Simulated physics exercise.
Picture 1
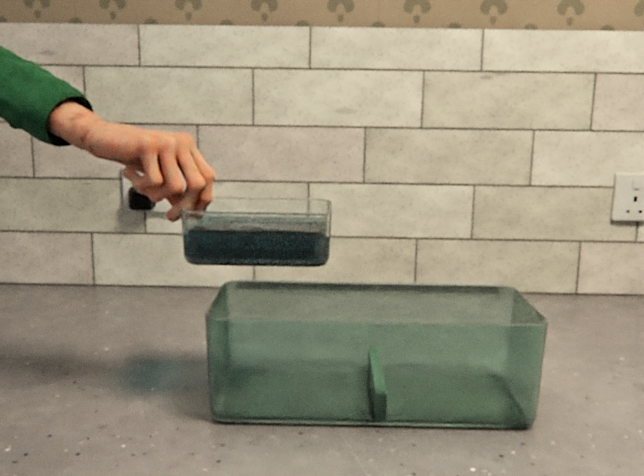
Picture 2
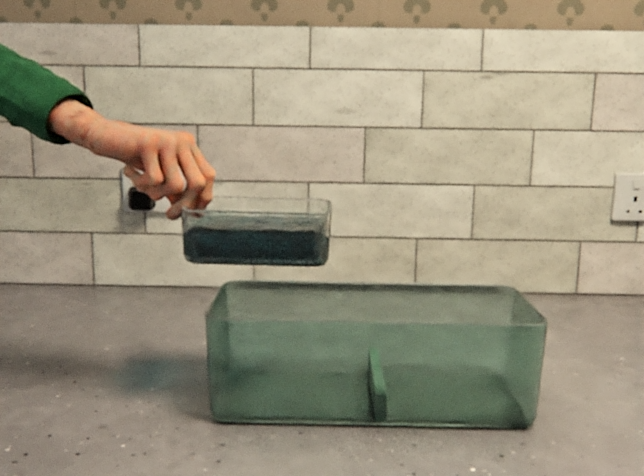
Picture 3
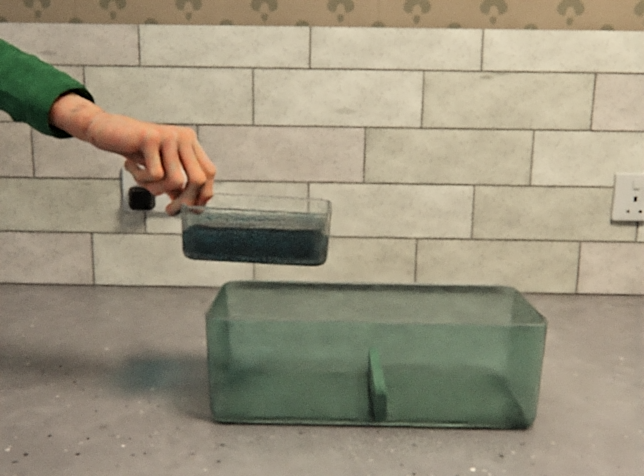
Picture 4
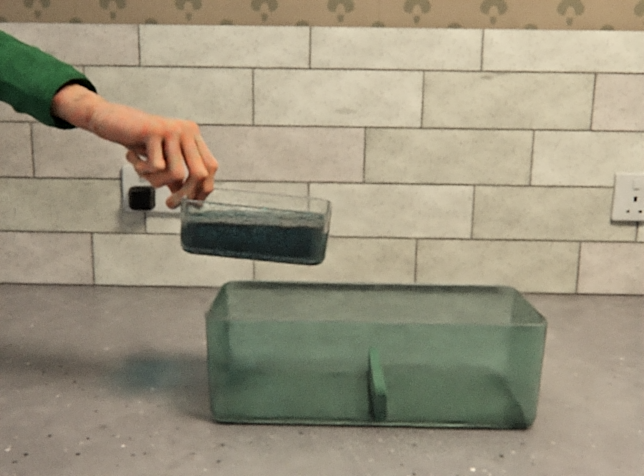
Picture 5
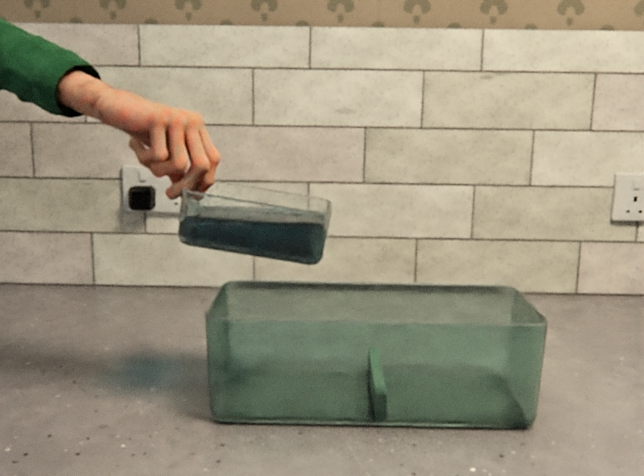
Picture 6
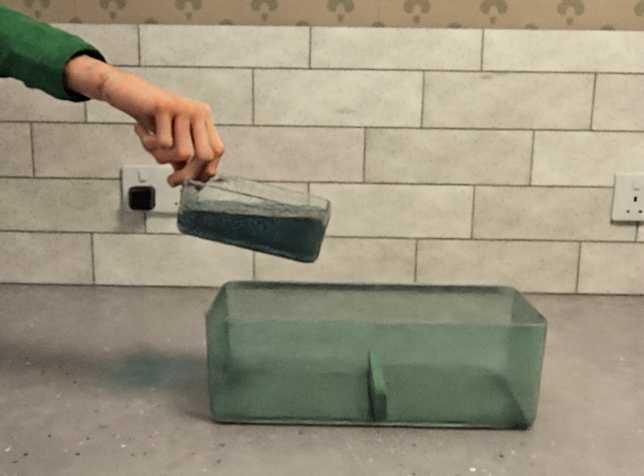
On a grey counter against a pale tiled wall, a hand in a green sleeve held a small clear container of dark liquid above a long divided basin and slowly tilted it down to the right.
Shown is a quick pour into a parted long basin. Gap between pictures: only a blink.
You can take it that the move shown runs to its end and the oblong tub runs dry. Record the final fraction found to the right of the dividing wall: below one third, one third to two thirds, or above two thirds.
Final fraction right of the wall: Above two thirds.
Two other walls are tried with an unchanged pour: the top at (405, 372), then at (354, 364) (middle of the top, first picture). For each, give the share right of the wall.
Case 1: 50 %; case 2: 95 %.
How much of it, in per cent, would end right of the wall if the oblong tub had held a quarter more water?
Estimate: Close to 80 per cent.
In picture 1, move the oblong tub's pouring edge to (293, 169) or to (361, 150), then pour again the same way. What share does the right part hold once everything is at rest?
Roughly 55 % and 90 %.
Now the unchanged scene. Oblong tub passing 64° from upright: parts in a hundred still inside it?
It keeps around 40 per cent at that angle.
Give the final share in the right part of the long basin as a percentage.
Roughly 85 %.
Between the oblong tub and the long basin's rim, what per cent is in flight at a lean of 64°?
Estimated: 40 per cent or thereabouts.
A moment on, the oblong tub is tipped part way and 38 per cent is still to pour, 3 is left of the wall and 19 right of it.
Next, the oblong tub is tipped on its side and 7 per cent is still to pour, 10 is left of the wall and 74 right of it.
Then the oblong tub is tipped right over and 0 per cent is still to pour, 15 is left of the wall and 84 right of it.
Later the oblong tub is tipped right over and 0 per cent is still to pour, 15 is left of the wall and 84 right of it.
In the end 15 per cent lies left of the wall, 84 right of it and 1 outside.
